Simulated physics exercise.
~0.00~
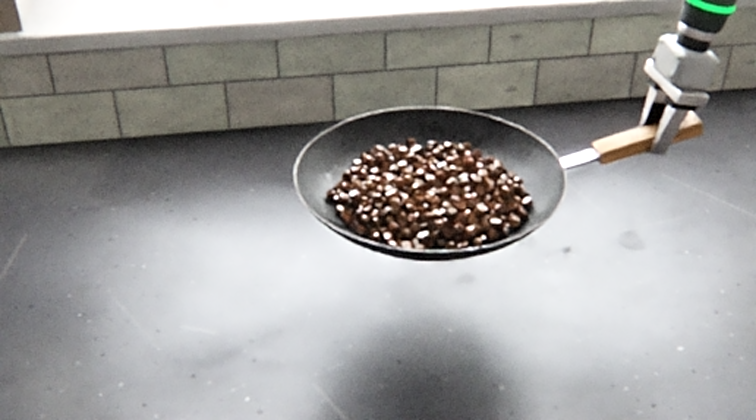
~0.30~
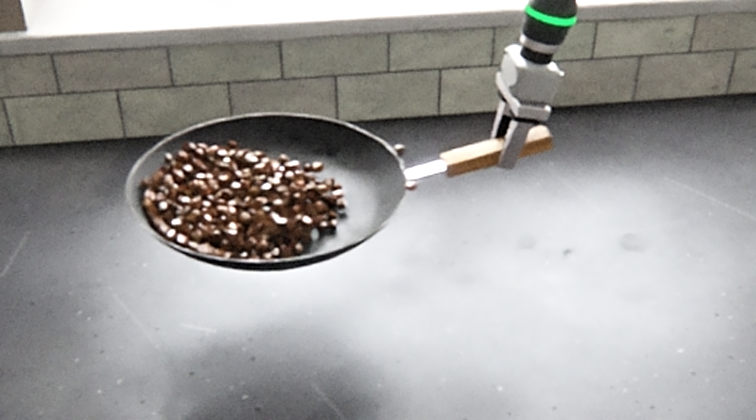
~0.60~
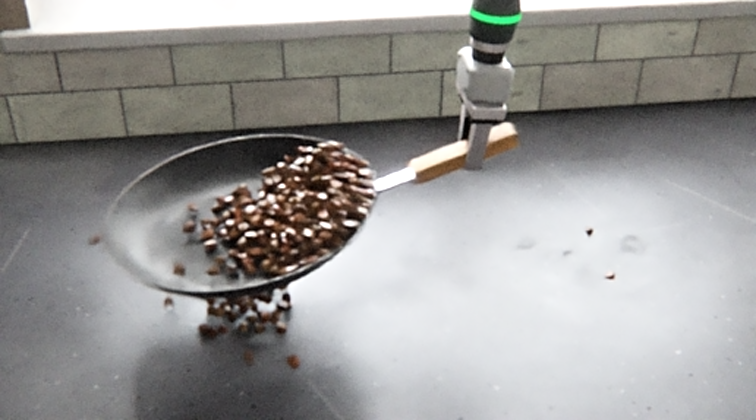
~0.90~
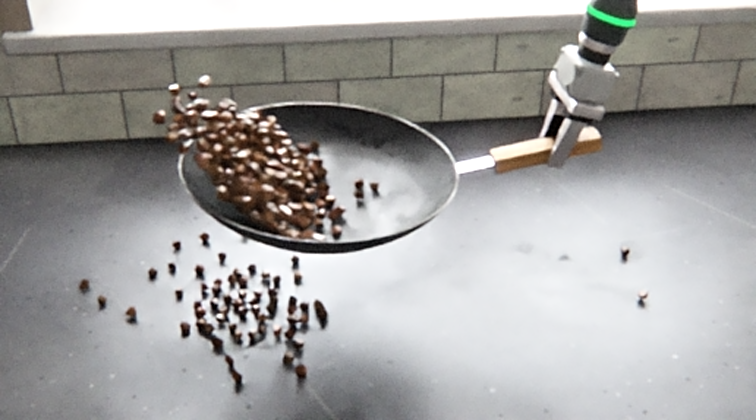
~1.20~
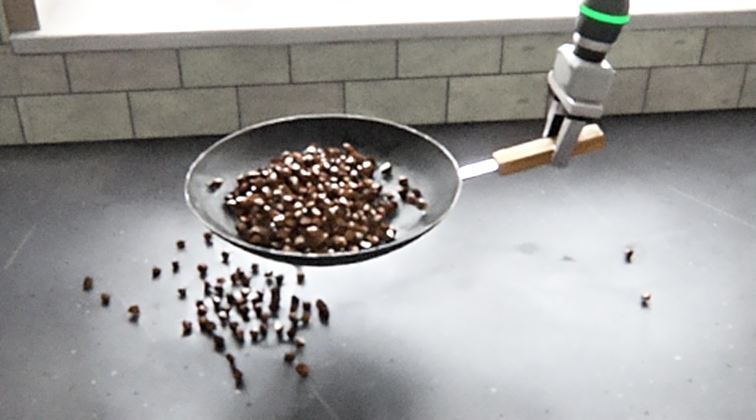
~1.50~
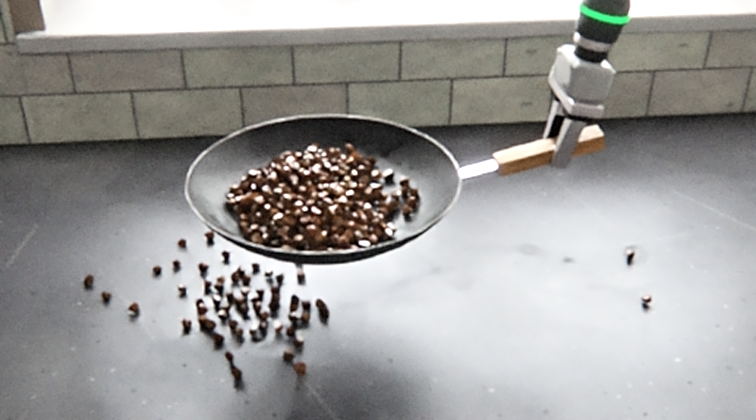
The clip opens with a robot arm gripping the wooden handle of a dark frying pan heaped with small brown pellets above a dark countertop. The arm moves the pan to the left, and the load settles toward its left side. The pellets then surge toward the handle as the pan dips, and some drop onto the counter. As the pan moves back to the right and up, the load surges against the far left rim. Finally the pan holds still, most pellets heaped inside, with a scatter lying below and a couple to the right.
